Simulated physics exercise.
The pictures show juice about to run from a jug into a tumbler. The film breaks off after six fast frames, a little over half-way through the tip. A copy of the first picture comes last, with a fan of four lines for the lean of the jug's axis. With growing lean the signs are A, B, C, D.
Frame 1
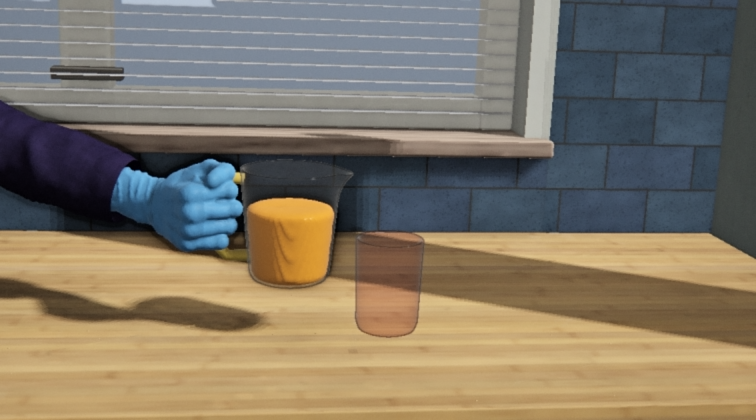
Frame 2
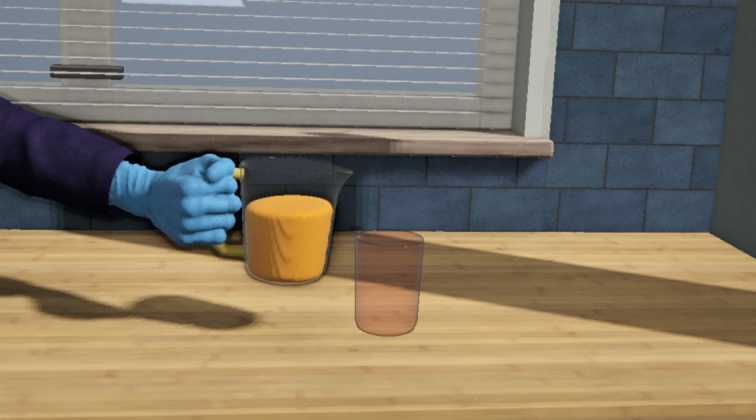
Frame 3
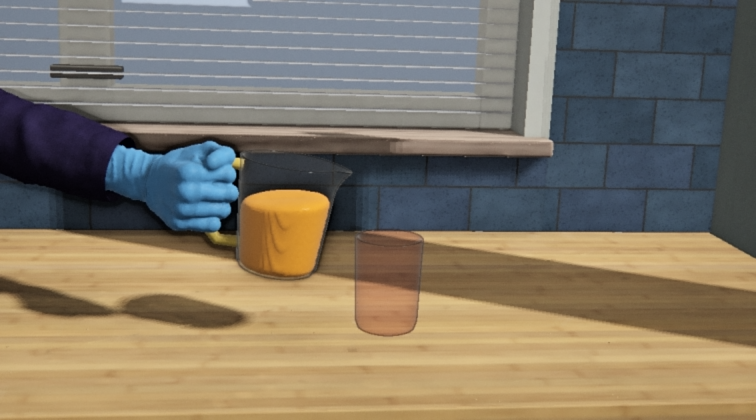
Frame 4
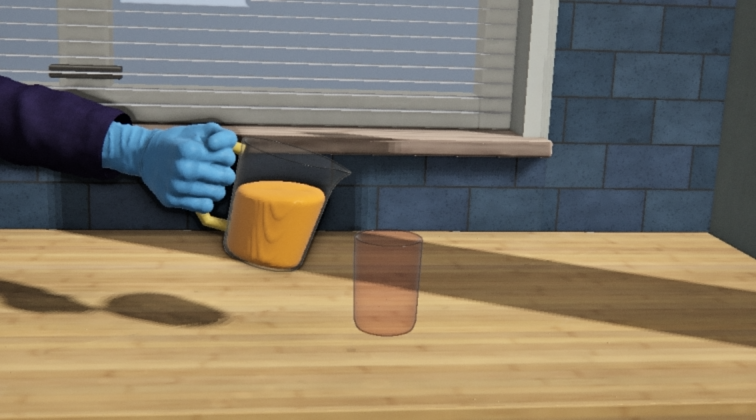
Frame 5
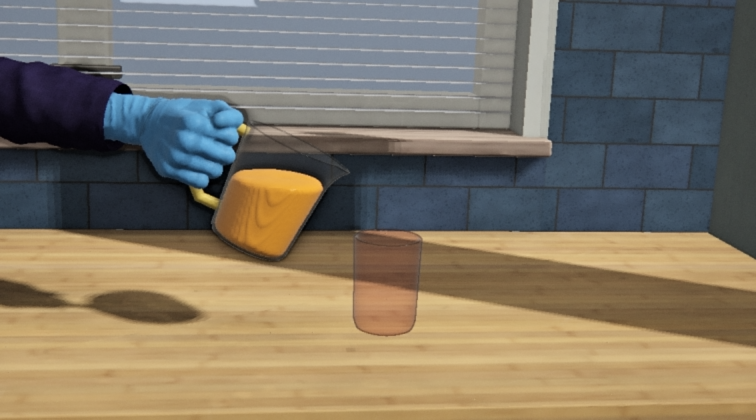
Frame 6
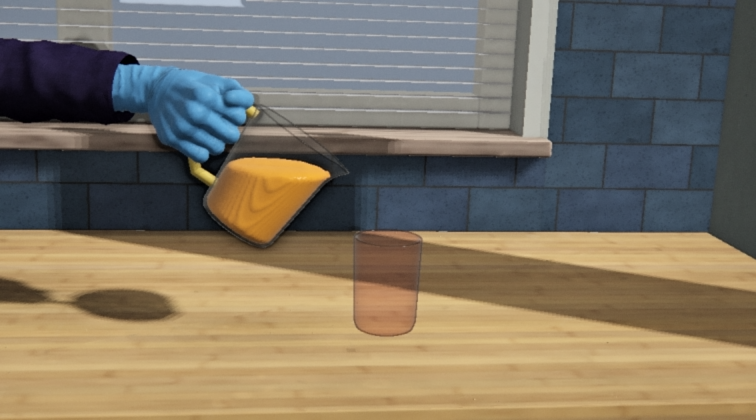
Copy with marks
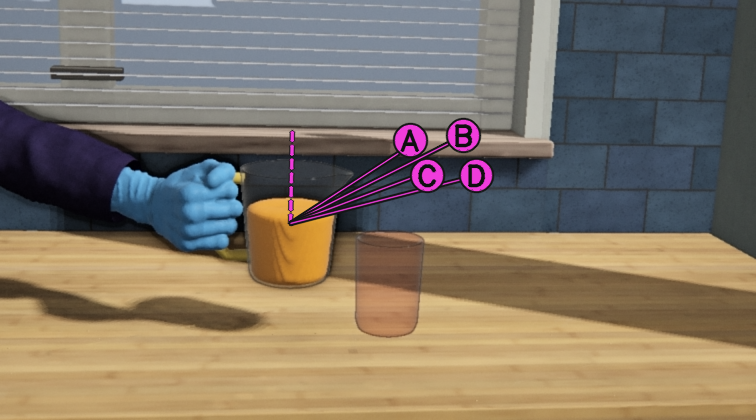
A light wooden counter stands before a blue tiled wall and a window with blinds, seen from the front and slightly above by a still camera. A blue-gloved hand in a dark purple sleeve holds a clear jug of orange juice, left of an empty, reddish see-through tumbler. The hand lifts the jug's handle side, tilting it steadily rightward, and the juice shifts toward the lip.
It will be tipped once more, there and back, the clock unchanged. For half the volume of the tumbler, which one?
The best mark is B.
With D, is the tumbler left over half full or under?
Over.
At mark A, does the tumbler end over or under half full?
Under.
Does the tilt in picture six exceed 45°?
No.
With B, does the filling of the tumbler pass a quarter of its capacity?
Yes.
On the marked copy, A at (398, 153); B at (448, 143); C at (410, 178); D at (460, 179).
If A is chosen, the tumbler ends with about 29 % of what it can hold.
If B is chosen, the tumbler ends with about 48 % of what it can hold.
If C is chosen, the tumbler ends with about 68 % of what it can hold.
If D is chosen, the tumbler ends with about 80 % of what it can hold; 7 % of the juice is spilt.
